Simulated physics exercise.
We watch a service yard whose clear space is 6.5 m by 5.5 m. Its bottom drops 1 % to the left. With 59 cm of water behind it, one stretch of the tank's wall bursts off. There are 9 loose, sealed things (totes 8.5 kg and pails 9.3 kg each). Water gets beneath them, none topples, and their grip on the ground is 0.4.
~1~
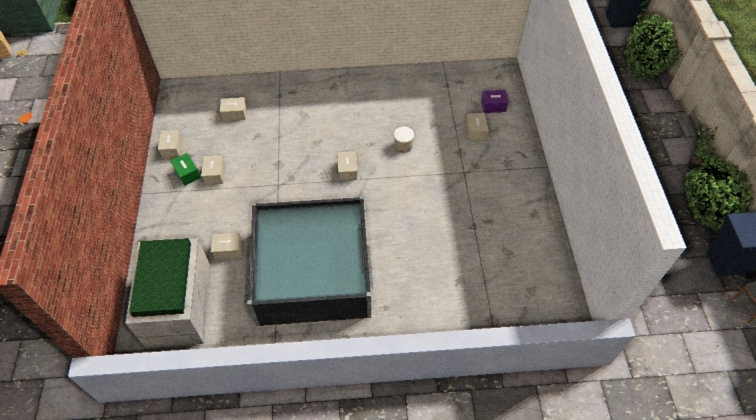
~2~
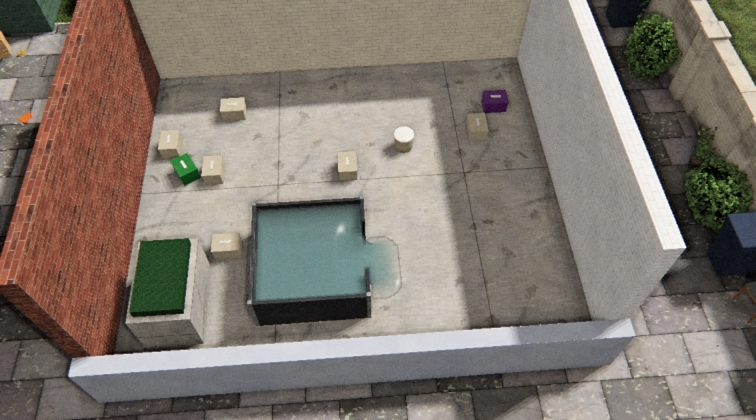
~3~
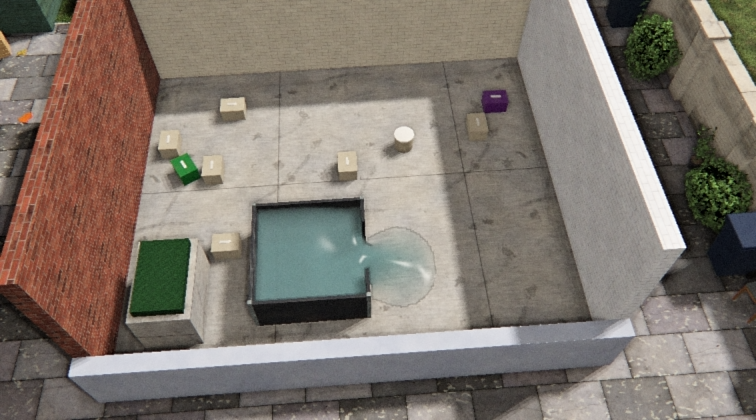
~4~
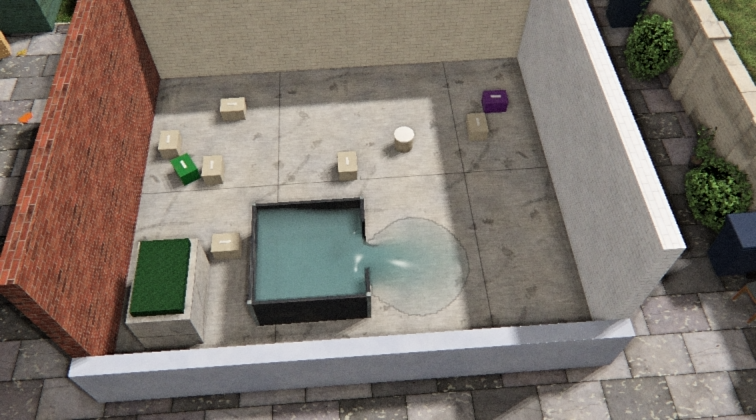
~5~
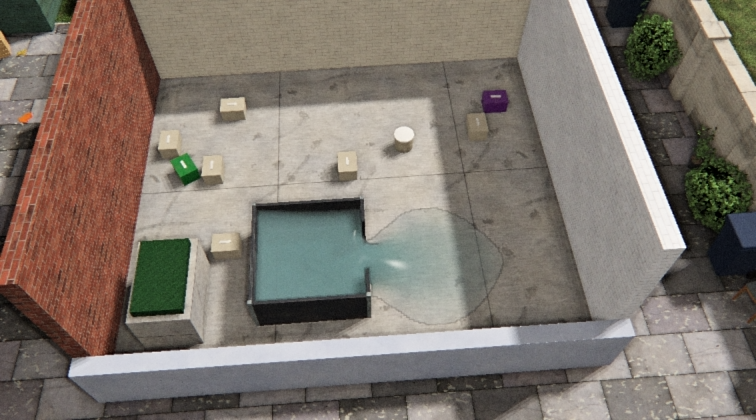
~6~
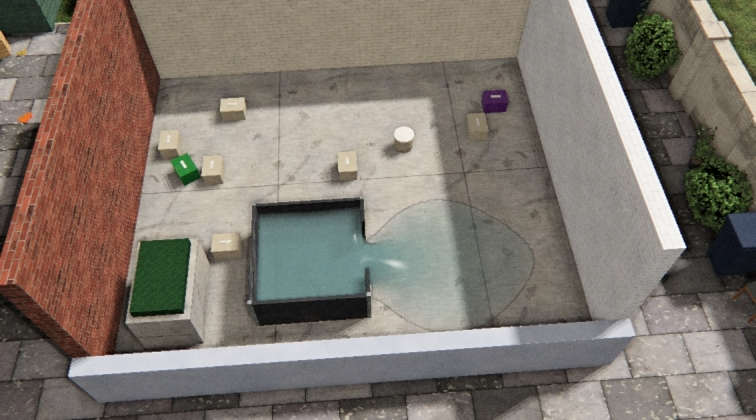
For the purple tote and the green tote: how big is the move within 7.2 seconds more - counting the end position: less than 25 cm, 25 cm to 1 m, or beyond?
Purple tote travels far, green tote stays put.
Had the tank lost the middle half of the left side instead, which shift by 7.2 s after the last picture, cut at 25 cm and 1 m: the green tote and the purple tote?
Then the green tote travels far, the purple tote barely shifts.
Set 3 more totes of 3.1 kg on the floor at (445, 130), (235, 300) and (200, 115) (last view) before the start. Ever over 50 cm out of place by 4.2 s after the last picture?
In turn: More, less, under.
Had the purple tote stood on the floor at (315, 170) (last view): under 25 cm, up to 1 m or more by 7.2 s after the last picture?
It holds its place.
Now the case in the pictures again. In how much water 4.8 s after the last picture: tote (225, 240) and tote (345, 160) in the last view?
About 0 and 0 cm.
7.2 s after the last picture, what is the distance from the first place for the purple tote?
Roughly 350 cm.
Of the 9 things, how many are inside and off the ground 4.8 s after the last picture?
At that moment 1.
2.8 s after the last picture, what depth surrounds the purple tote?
Roughly 4 cm.
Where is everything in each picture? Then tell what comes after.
In the first picture, the purple tote at (496, 97) rests on the ground; the green tote at (184, 165) rests on the ground; water covers 2.2 m2; 0 of 9 have shifted.
In the second picture, the purple tote at (496, 97) rests on the ground; the green tote at (184, 165), on the bottom; water covers 2.6 m2; 0 of 9 have shifted.
In the third picture, the purple tote at (496, 97), on the bottom; the green tote at (184, 165), on the bottom; water covers 3.2 m2; 0 of 9 have shifted.
In the fourth picture, the purple tote at (496, 97), on the bottom; the green tote at (184, 165), on the bottom; water covers 4.0 m2; 0 of 9 have shifted.
In the fifth picture, the purple tote at (496, 97), on the bottom; the green tote at (184, 165), on the bottom; water covers 5.0 m2; 0 of 9 have shifted.
In the sixth picture, the purple tote at (496, 97), on the bottom; the green tote at (184, 165) rests on the ground; 6.1 m2 under water; 0 of 9 have shifted.
Then, 0.9 s after the last picture the purple tote is near (496, 97), 0.0 m from its start, aground; the green tote is near (184, 165), 0.0 m from its start, aground; 0 afloat.
Then, 2.8 s after the last picture the purple tote is near (484, 85), 0.3 m from its start, aground; the green tote is near (184, 165), 0.0 m from its start, aground; 0 afloat.
Then, 4.8 s after the last picture the purple tote is near (442, 63), 1.2 m from its start, afloat; the green tote is near (184, 165), 0.0 m from its start, aground; 1 afloat.
Then, 7.2 s after the last picture the purple tote is near (301, 69), 3.5 m from its start, aground; the green tote is near (184, 165), 0.0 m from its start, aground; 0 afloat.
